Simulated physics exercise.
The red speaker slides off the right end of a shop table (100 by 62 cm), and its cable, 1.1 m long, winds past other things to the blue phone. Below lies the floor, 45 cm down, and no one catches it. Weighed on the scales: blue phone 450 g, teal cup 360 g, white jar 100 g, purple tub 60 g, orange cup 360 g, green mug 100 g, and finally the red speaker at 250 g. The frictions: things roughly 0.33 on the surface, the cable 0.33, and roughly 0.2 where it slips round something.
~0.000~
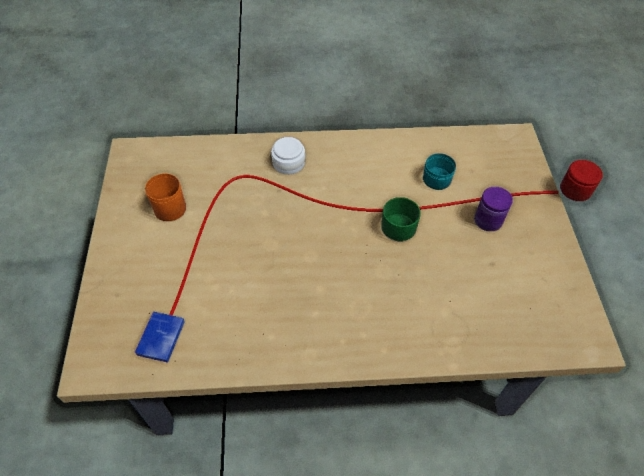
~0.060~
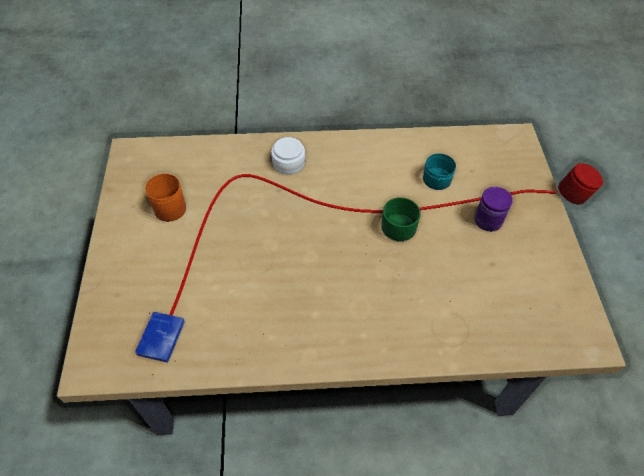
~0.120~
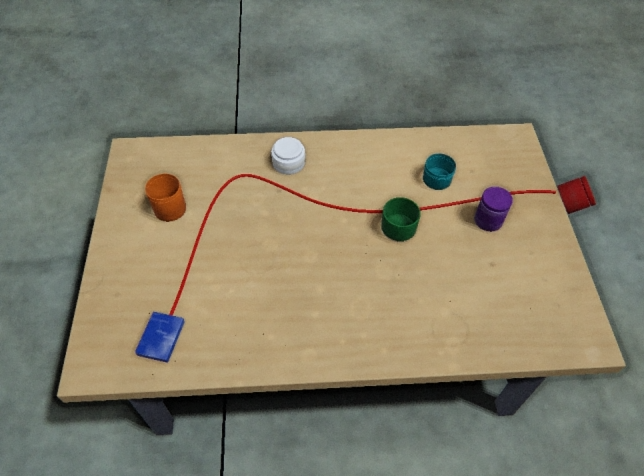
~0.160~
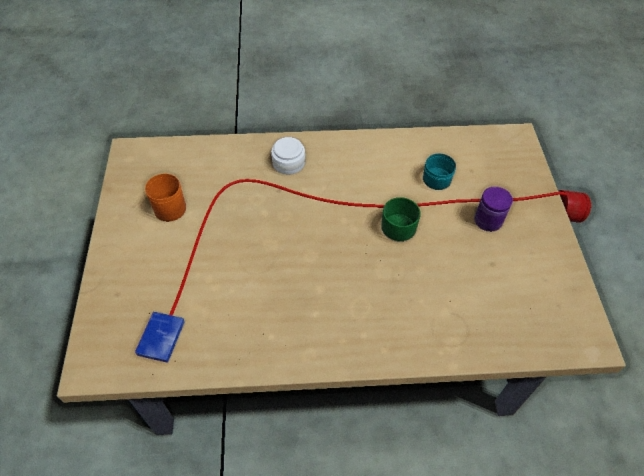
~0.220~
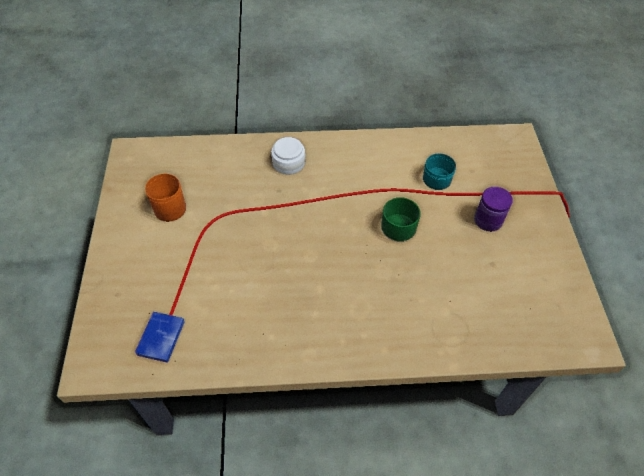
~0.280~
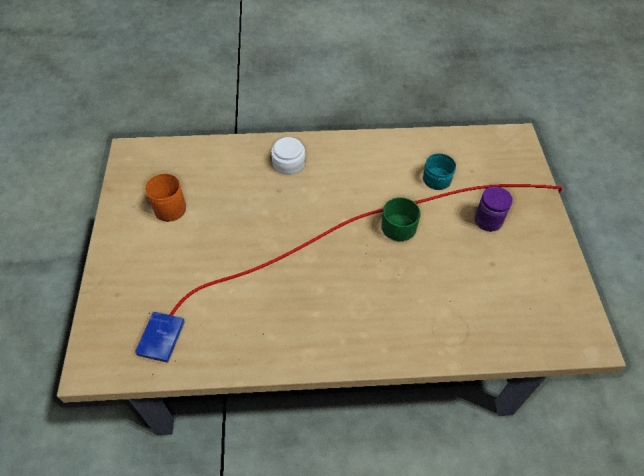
In this clip, a red cylindrical object at the right edge of a wooden table tips over and drops out of view, while the red cable trailing to a blue phone is pulled straighter across the tabletop and the other containers stay still.
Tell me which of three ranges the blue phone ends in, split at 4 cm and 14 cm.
It ends in the middle range.
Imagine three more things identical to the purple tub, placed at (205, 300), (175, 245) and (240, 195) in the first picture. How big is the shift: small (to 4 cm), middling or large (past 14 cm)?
Big, slight, then big.
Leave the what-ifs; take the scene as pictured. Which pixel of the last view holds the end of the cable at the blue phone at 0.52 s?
Roughly at pixel (226, 321).
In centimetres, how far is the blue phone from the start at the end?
About: Blue phone 10 cm.
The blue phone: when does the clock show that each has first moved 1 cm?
Estimate for the blue phone: Near 0.34 seconds.
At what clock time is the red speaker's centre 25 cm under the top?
The clock reads 0.30 s at that moment.
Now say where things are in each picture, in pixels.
Blue phone (159, 335); cable runs through (312, 200) (228, 183) (189, 266), in the first frame.
Red speaker (586, 175); cable runs through (311, 200) (189, 266), in the second frame.
Red speaker (576, 195); cable runs through (311, 200) (189, 266), in the third frame.
Red speaker (570, 206); cable runs through (526, 198) (320, 199) (189, 266), in the fourth frame.
Cable runs through (561, 194) (356, 194) (189, 266), in the fifth frame.
Blue phone (159, 335); cable runs through (318, 237) (217, 282), in the sixth frame.
At 0.5 s, the cable's tail end at (226, 321); blue phone 8 cm off its start, green mug 13 cm off its start, red speaker over the edge.
At 0.7 s, the cable's tail end at (241, 310); blue phone 11 cm off its start, green mug 15 cm off its start, red speaker over the edge.
At 1.0 s, the cable's tail end at (241, 310); blue phone 11 cm off its start at (217, 314), green mug 15 cm off its start at (445, 269), red speaker over the edge.
At 1.2 s, the cable's tail end at (241, 310); blue phone 11 cm off its start, green mug 15 cm off its start, red speaker over the edge.
At 2.4 s, the cable's tail end at (241, 310); blue phone 11 cm off its start at (217, 314), green mug 15 cm off its start at (445, 269), red speaker over the edge, purple tub 4 cm off its start at (510, 211).
